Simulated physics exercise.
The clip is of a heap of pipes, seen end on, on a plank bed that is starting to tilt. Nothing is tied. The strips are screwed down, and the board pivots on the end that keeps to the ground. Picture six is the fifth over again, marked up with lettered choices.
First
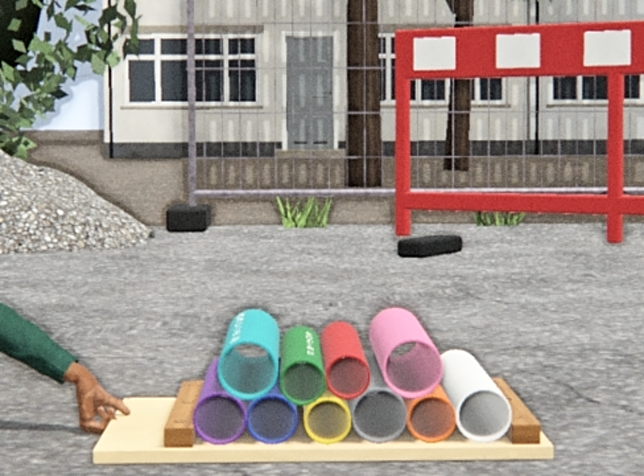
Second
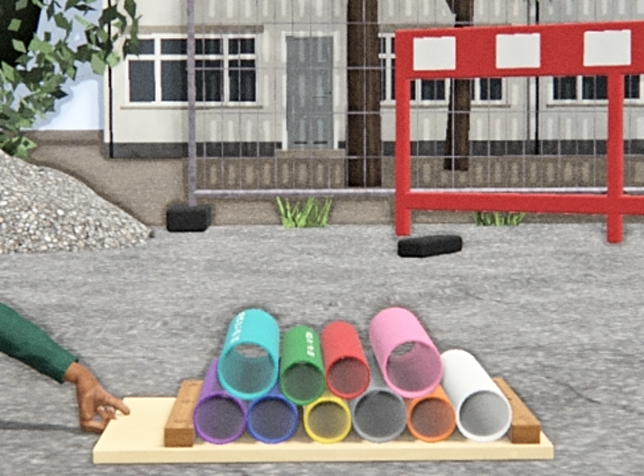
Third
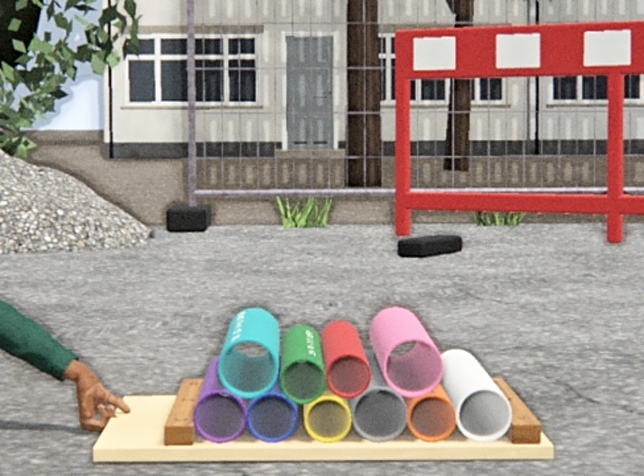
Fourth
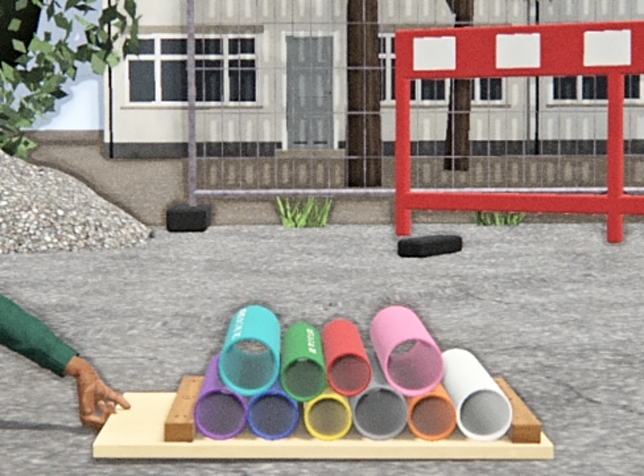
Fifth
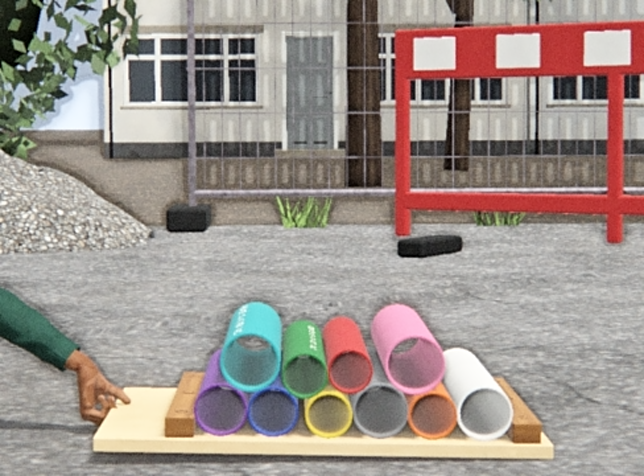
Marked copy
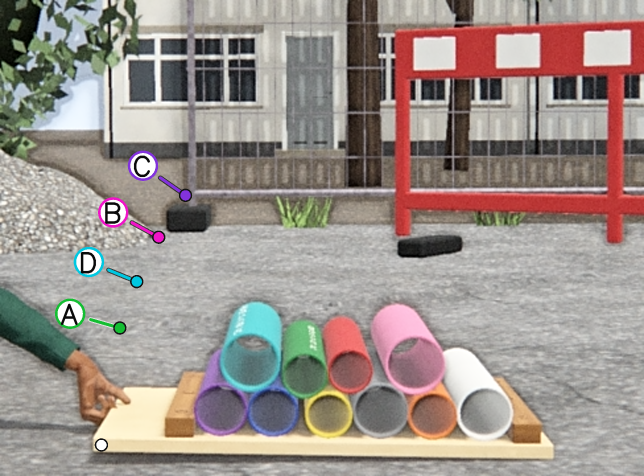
A hand slightly lifts the left end of a board holding a stack of colourful pipes.
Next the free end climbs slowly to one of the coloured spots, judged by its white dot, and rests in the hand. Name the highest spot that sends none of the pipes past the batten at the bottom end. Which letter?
Lift it to A and no more.
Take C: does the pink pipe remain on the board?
No.
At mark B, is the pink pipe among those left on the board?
No, with B.
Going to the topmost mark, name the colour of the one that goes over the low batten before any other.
The pink one.
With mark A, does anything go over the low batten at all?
At A: No.
On the marked copy, A at (120, 328); B at (159, 237); C at (186, 195); D at (137, 281); the white dot at (102, 445).
Taking A. A third of the way, board at 13°.
Two thirds of the way, board at 17°.
When it is over, board at 17°, none over the low batten.
As for the rest, B four over the low batten (green, pink, red, turquoise); C four over the low batten (green, pink, red, turquoise); D one over the low batten (pink).
